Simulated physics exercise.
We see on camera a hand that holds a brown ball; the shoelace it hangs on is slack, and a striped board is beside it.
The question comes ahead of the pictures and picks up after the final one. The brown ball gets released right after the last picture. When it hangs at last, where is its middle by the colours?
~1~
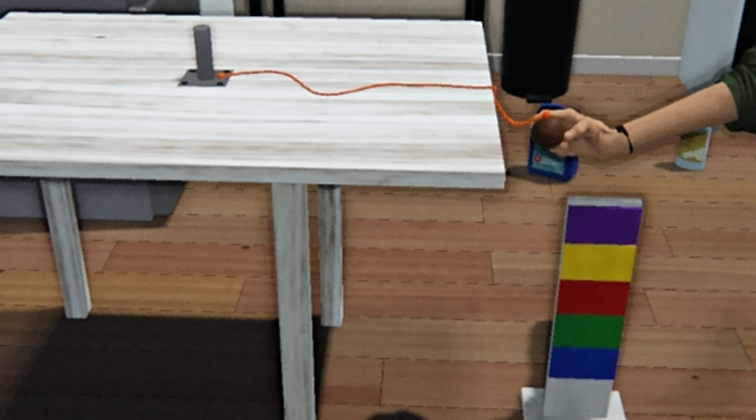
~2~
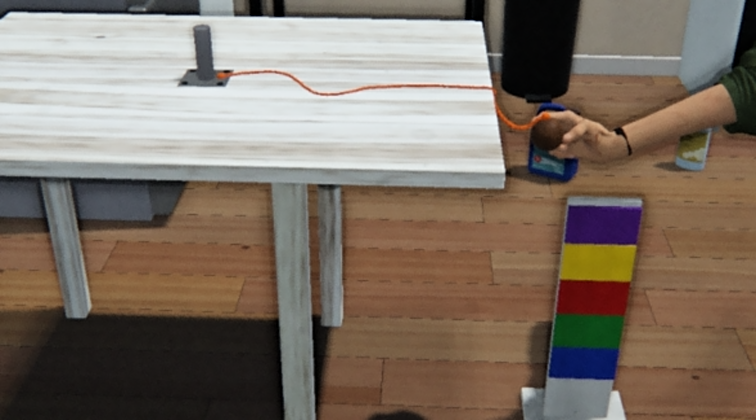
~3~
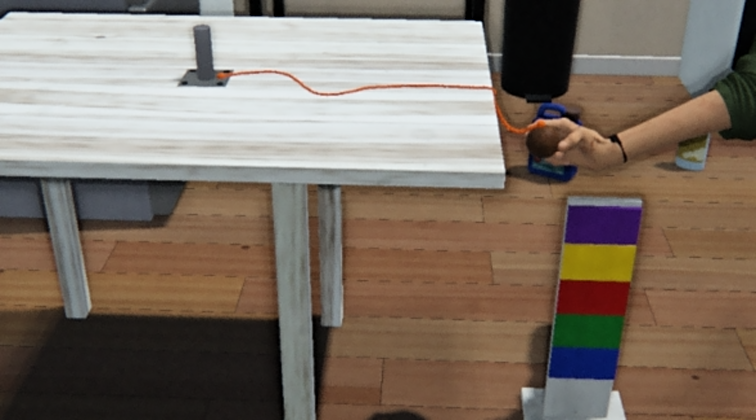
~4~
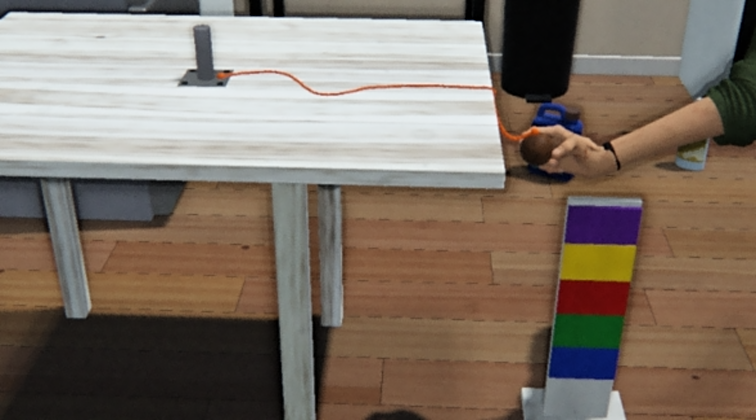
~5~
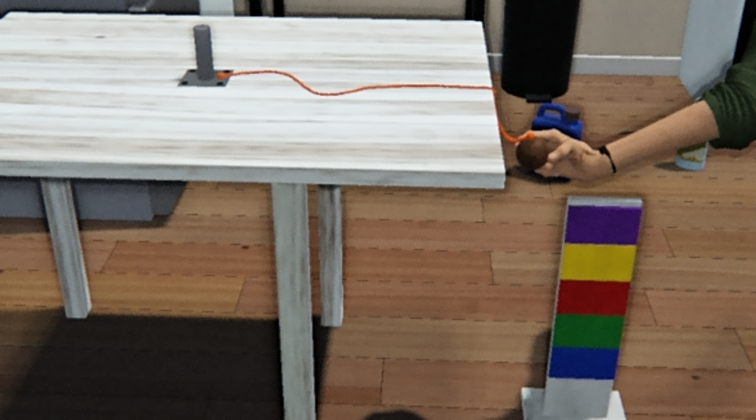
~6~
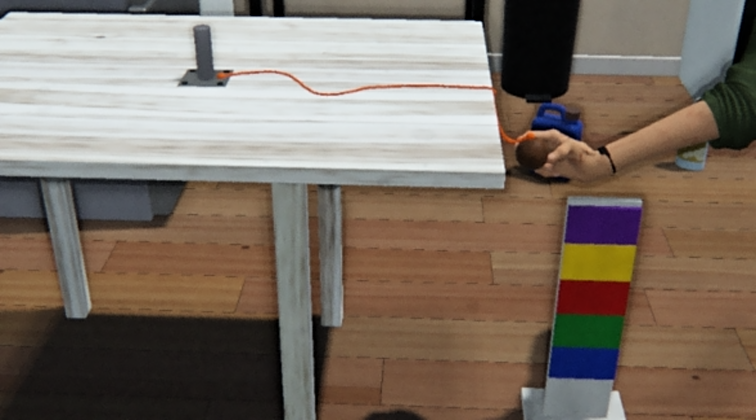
By the colours, at purple.
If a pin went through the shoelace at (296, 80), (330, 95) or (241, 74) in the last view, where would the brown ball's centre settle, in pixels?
Near (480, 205), then (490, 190), then (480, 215).
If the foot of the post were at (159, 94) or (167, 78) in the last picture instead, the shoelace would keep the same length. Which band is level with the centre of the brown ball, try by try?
In turn, no band and then above them all.
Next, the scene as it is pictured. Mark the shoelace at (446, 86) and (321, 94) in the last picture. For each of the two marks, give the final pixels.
The first at (483, 93), the second at (355, 85).
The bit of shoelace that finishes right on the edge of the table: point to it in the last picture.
At (459, 87).
Early on, ball near (468, 215); level with purple.
Midway, ball near (507, 217); level with purple.
Finally, ball near (481, 219); level with purple. Its middle rests at the purple band.
